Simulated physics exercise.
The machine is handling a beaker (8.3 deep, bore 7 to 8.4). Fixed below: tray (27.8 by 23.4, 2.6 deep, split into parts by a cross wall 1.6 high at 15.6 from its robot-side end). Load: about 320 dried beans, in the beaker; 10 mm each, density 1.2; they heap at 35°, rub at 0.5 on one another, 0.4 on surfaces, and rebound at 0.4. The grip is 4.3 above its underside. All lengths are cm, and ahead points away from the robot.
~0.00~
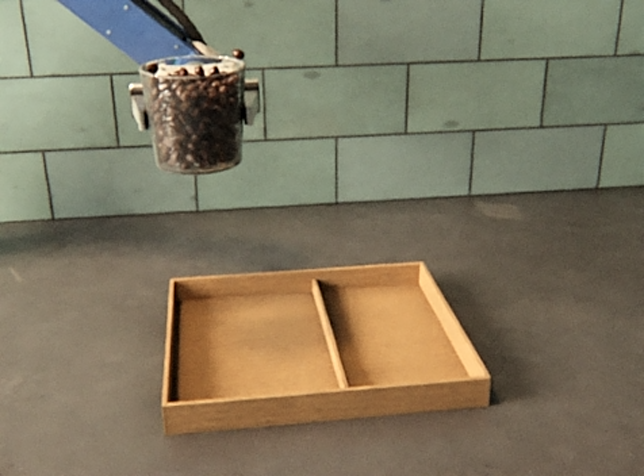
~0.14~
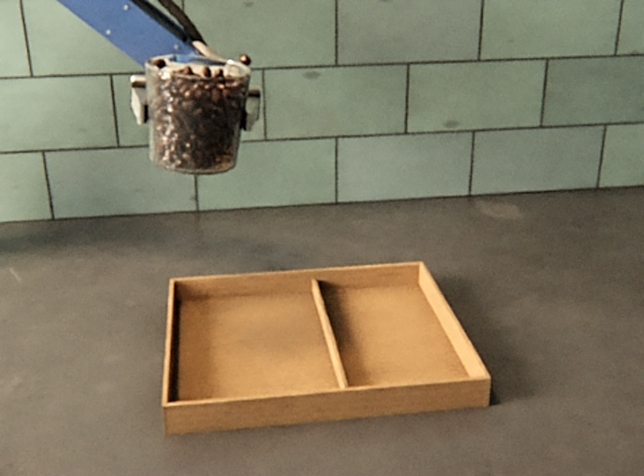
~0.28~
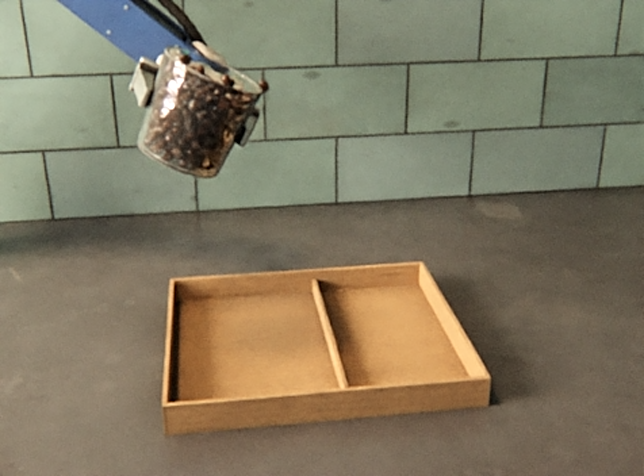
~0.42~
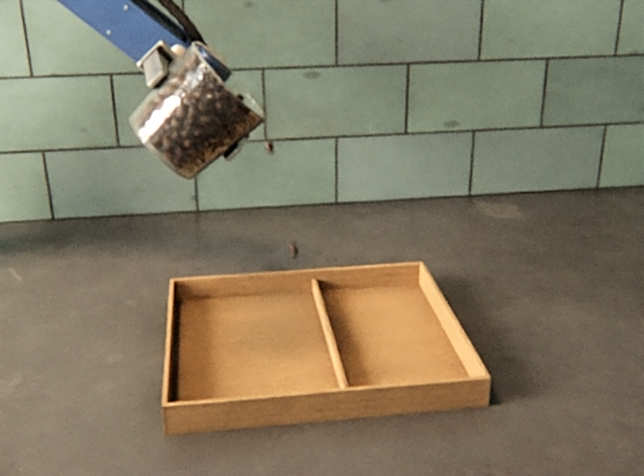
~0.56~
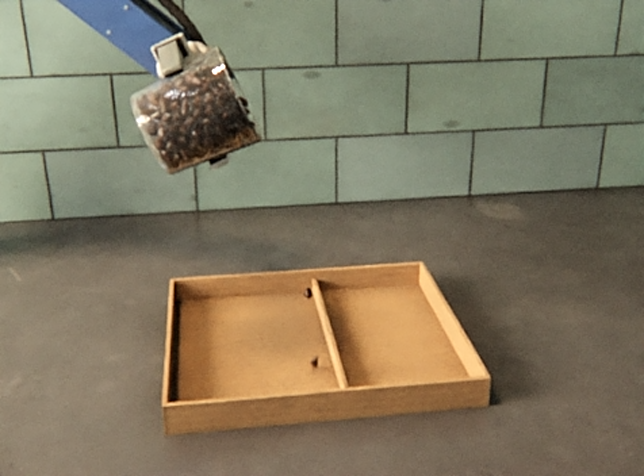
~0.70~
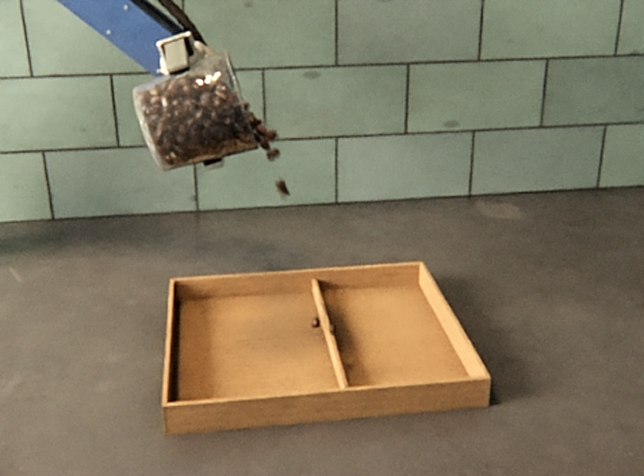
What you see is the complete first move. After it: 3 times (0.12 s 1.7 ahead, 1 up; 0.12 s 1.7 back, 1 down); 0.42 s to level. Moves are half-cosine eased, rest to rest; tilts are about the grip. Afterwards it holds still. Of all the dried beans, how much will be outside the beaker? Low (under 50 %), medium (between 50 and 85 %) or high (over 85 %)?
Outside the beaker the share is low, under 50 %.
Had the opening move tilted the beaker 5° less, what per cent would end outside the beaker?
In that case some 25 per cent.
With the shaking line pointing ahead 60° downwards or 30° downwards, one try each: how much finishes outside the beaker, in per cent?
Some 10 and 20 per cent.
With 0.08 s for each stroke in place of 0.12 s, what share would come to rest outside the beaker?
In that case some 65 per cent.
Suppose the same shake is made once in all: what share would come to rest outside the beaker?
Then about 15 per cent.
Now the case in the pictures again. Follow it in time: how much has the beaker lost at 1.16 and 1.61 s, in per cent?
In turn: 20, 35.
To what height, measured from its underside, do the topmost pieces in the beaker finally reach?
Some 8.0 cm.
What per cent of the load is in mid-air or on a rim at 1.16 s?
Some 7 per cent.
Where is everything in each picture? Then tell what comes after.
Beaker middle at (196, 117), level; upper third of the load around (195, 92), from x 150 to 240, top at y 55; 325 in the beaker, in the first frame.
Beaker middle at (196, 117), tilted 7° forward; upper third of the load around (196, 92), from x 155 to 245, top at y 60, in the second frame.
Beaker middle at (195, 116), tilted 26° forward; upper third of the load around (194, 93), from x 150 to 265, top at y 60; 324 in the beaker, 1 in flight or on a rim, in the third frame.
Beaker middle at (195, 116), tilted 48° forward; upper third of the load around (194, 95), from x 140 to 295, top at y 60; 323 in the beaker, 2 in flight or on a rim, in the fourth frame.
Beaker middle at (195, 116), tilted 67° forward; upper third of the load around (196, 96), from x 145 to 315, top at y 70; 323 in the beaker, 2 in the robot-side part, in the fifth frame.
Beaker middle at (195, 115), tilted 74° forward; upper third of the load around (189, 100), from x 145 to 335, top at y 80; 318 in the beaker, 2 in the robot-side part, 5 in flight or on a rim, in the sixth frame.
By 1.16 s, tilted 74° forward, highest piece 26 above the table; 262 in the beaker, 26 in the robot-side part, 14 in the far-side part, 23 in flight or on a rim.
By 1.61 s, tilted 42° forward, highest piece 26 above the table; 214 in the beaker, 78 in the robot-side part, 29 in the far-side part, 4 in flight or on a rim.
By 2.04 s, level, highest piece 28 above the table; 214 in the beaker, 81 in the robot-side part, 30 in the far-side part.
By 3.09 s, level, highest piece 28 above the table; 214 in the beaker, 81 in the robot-side part, 30 in the far-side part.
Final count, 214 in the beaker, 81 in the robot-side part, 30 in the far-side part. That is 34 % outside the beaker.
